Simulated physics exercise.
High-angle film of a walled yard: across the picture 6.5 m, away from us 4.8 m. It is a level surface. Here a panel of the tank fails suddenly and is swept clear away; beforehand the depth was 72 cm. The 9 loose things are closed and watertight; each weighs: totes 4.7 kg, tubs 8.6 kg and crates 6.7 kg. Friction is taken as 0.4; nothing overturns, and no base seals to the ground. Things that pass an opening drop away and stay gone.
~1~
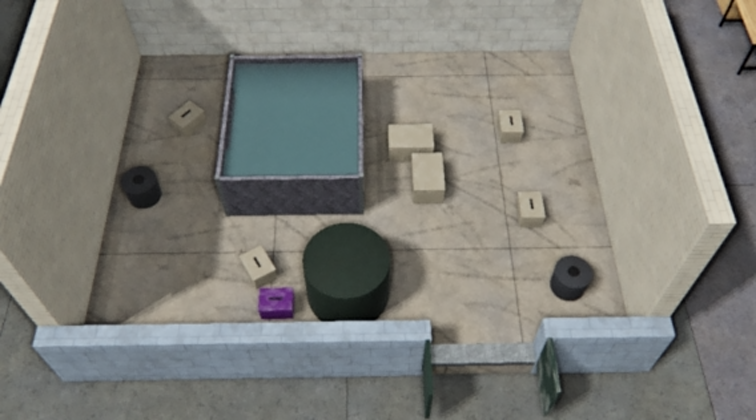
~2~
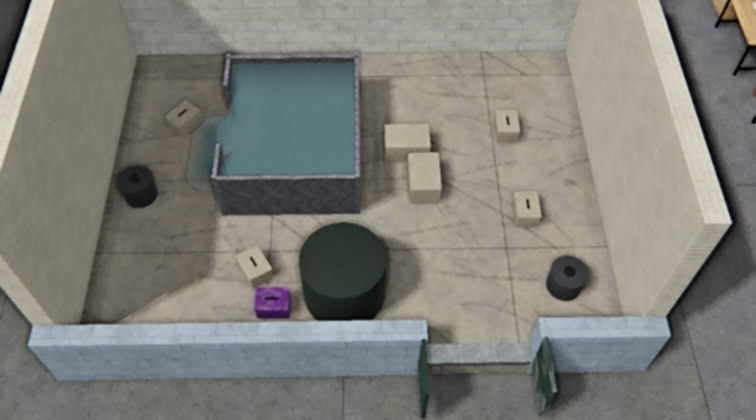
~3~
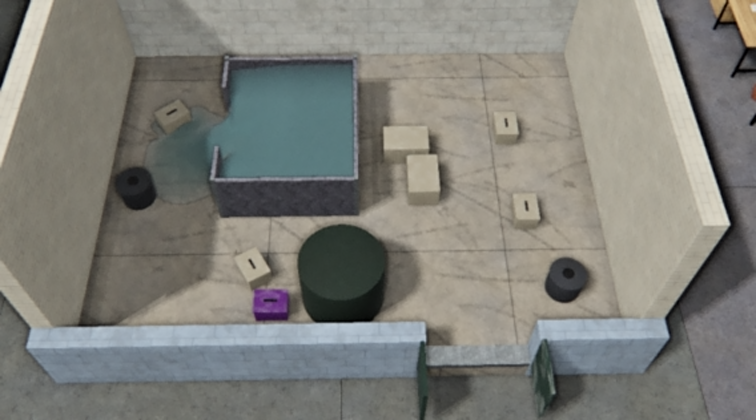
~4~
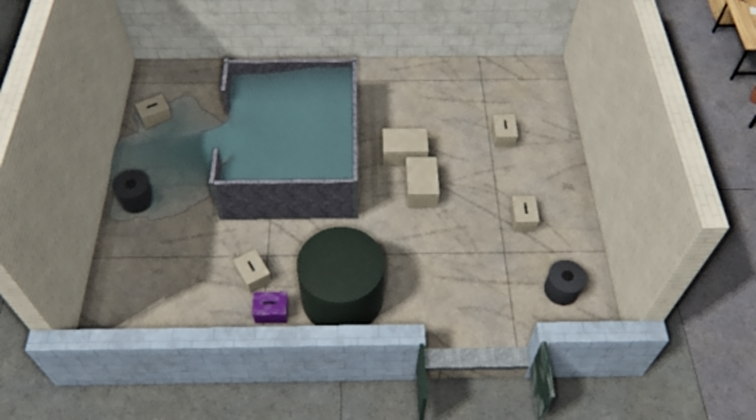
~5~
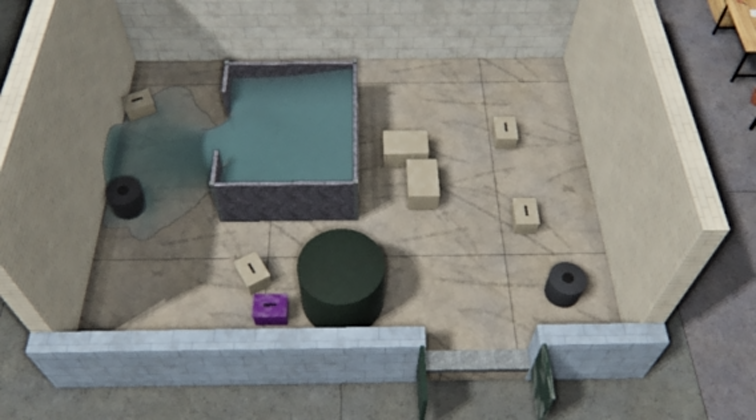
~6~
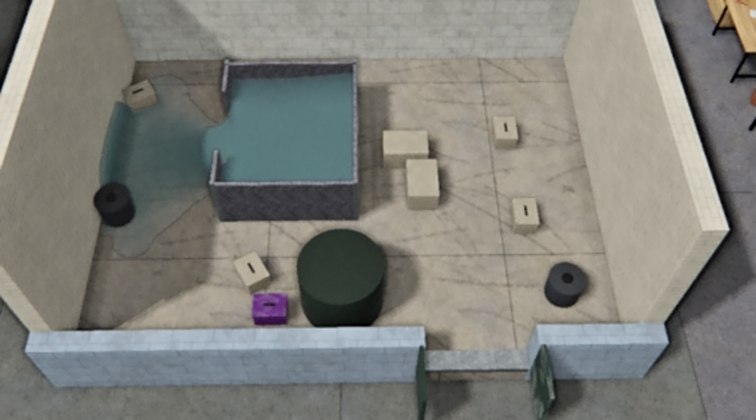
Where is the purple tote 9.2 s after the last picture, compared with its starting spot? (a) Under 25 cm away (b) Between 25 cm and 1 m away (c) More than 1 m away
Option c: More than 1 m away.
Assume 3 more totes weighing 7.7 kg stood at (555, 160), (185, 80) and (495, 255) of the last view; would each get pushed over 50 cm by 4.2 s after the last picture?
One by one: Below the mark, beyond the mark, below the mark.
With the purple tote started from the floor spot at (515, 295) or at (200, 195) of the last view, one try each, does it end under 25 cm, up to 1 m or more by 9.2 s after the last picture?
From the first place it shuffles over a little; from the second it shuffles over a little.
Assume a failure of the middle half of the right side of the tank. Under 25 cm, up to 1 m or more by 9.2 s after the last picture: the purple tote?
What happens next is that the purple tote does not really budge.
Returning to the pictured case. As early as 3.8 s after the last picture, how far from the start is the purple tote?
Close to 120 cm.
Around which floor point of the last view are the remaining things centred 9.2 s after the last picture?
They average out to somewhere around (385, 214).
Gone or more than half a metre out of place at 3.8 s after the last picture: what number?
The count is 4.
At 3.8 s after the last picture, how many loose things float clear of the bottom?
That would be 3 of them.
Then, 1.2 s after the last picture the purple tote is near (270, 305), 0.0 m from its start, aground; 0 of 9 are out; 1 afloat.
Then, 3.8 s after the last picture the purple tote is near (320, 235), 1.1 m from its start, afloat; 0 of 9 are out; 3 afloat.
Then, 6.2 s after the last picture the purple tote is near (521, 266), 3.1 m from its start, afloat; 0 of 9 are out; 7 afloat.
Then, 9.2 s after the last picture the purple tote is near (479, 238), 2.7 m from its start, afloat; 0 of 9 are out; 9 afloat.
